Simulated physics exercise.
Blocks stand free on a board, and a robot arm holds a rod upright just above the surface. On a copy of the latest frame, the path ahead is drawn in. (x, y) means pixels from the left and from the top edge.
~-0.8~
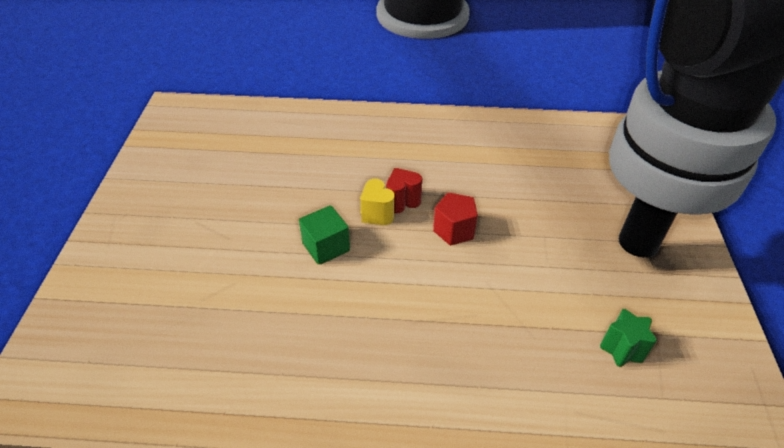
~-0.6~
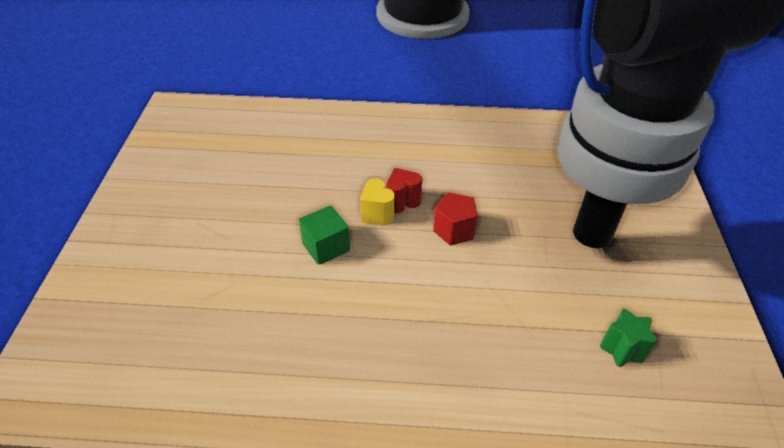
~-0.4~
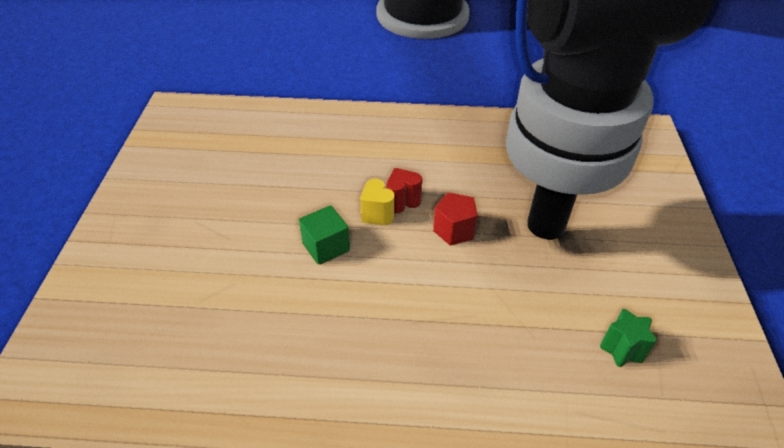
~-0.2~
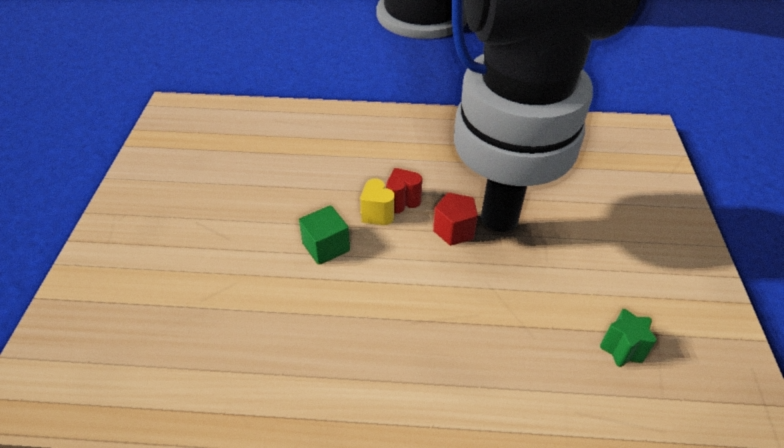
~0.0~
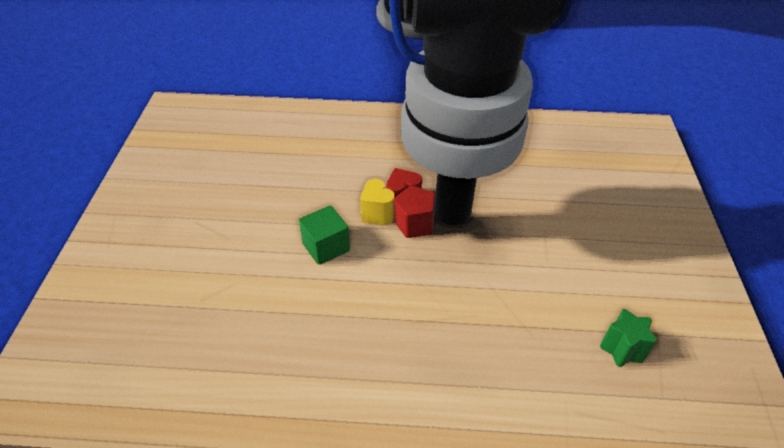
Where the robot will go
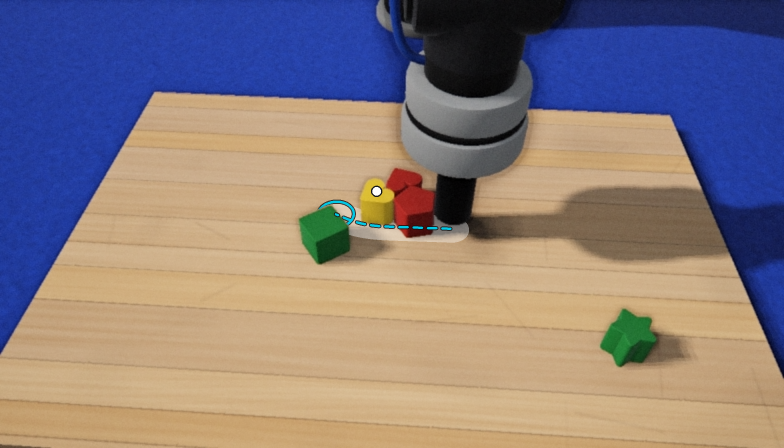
On a wooden board, a robot arm moving a black rod leftward and pushing a red pentagon block up against two heart blocks.
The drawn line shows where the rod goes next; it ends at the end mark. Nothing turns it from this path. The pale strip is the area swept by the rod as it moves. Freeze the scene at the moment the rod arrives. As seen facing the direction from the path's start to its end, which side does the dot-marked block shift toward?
Facing from start to end, it shifts right.
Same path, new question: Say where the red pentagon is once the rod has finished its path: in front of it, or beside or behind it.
I predict the rod still has it in front.
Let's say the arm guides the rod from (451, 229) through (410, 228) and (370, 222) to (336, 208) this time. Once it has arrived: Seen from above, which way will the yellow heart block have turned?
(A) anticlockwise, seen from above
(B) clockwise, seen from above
Answer: B.
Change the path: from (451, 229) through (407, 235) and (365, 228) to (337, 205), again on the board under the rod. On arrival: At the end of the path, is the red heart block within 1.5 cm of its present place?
I'd say yes.
The drawn path runs from (451, 229) through (411, 227) and (371, 225) to (336, 214); the dot is on the yellow heart block.
On the path given first. One third of the way, rod at (410, 211); yellow heart block at (349, 186), turned 65° clockwise; red heart block at (395, 178), turned 40° clockwise; red pentagon at (373, 201).
Two thirds of the way, rod at (371, 209); green four-sided block at (311, 225), turned 20° anticlockwise; yellow heart block at (323, 179), turned 95° clockwise; red heart block at (395, 178), turned 40° clockwise; red pentagon at (333, 199).
At the end, rod at (334, 198); green four-sided block at (303, 226), turned 40° anticlockwise; yellow heart block at (306, 171), turned 135° clockwise; red heart block at (395, 178), turned 40° clockwise; red pentagon at (297, 193), turned 15° anticlockwise.
